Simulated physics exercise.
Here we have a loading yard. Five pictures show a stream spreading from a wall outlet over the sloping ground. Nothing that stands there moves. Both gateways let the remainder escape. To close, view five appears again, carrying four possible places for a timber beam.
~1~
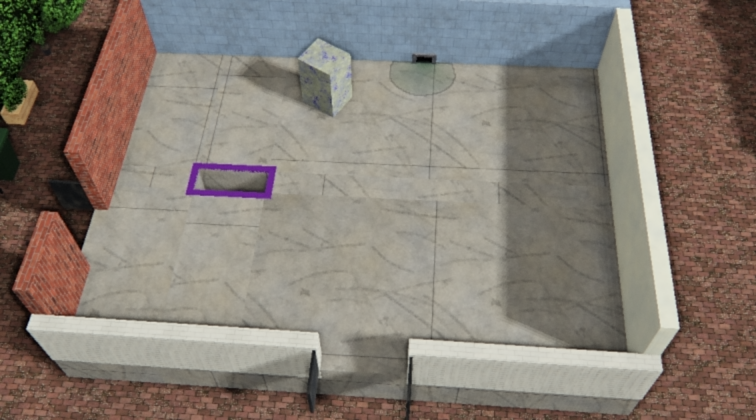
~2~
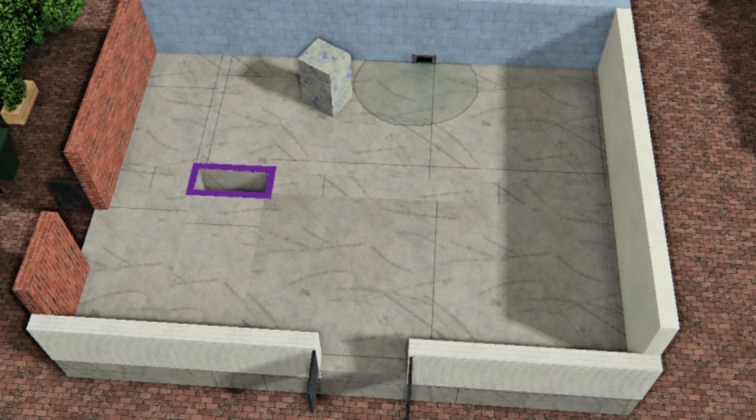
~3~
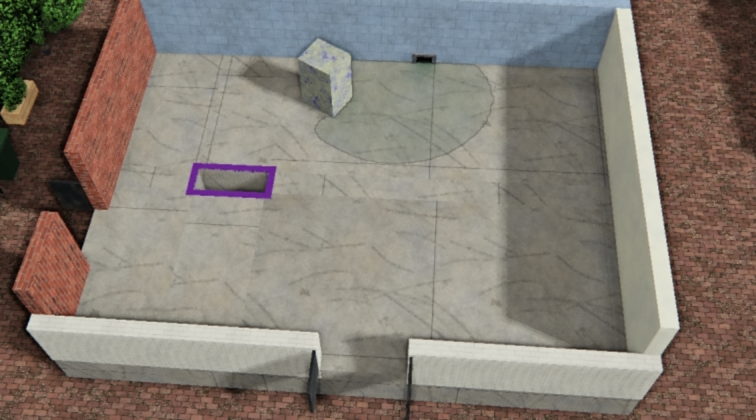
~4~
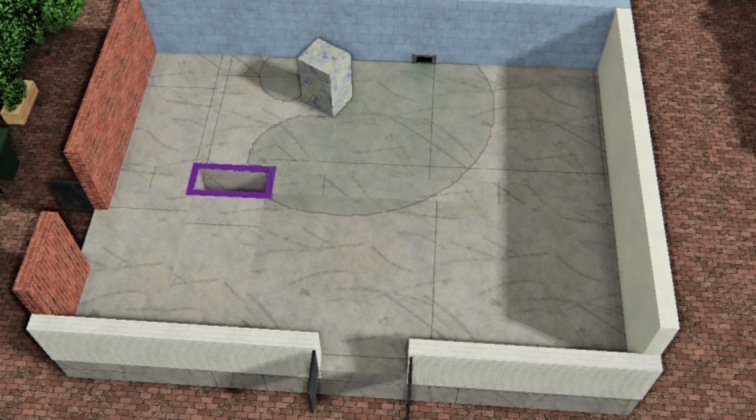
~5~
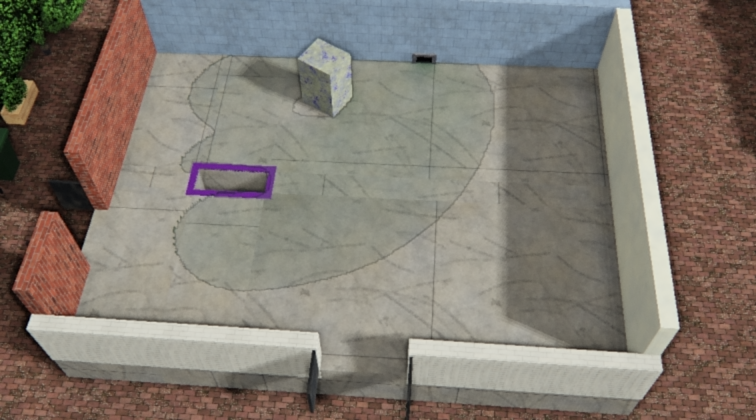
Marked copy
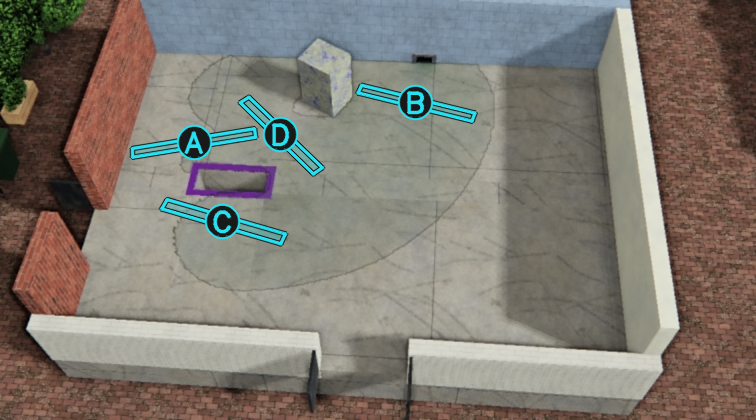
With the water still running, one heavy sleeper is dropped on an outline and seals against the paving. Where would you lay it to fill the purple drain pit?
Choose C.
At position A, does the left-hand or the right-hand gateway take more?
The left one.
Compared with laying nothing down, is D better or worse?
Position D is worse.
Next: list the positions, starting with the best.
The order is C, A, B, D.
On the marked copy, A from (132, 152) to (255, 132); B from (359, 89) to (473, 117); C from (164, 204) to (283, 238); D from (244, 99) to (317, 170).
For position A, about 27 % of the stream goes into the purple drain pit, about 63 % out by the gates.
For position B, about 8 % of the stream goes into the purple drain pit, about 87 % out by the gates.
For position C, about 43 % of the stream goes into the purple drain pit, about 53 % out by the gates.
For position D, about 3 % of the stream goes into the purple drain pit, about 93 % out by the gates.
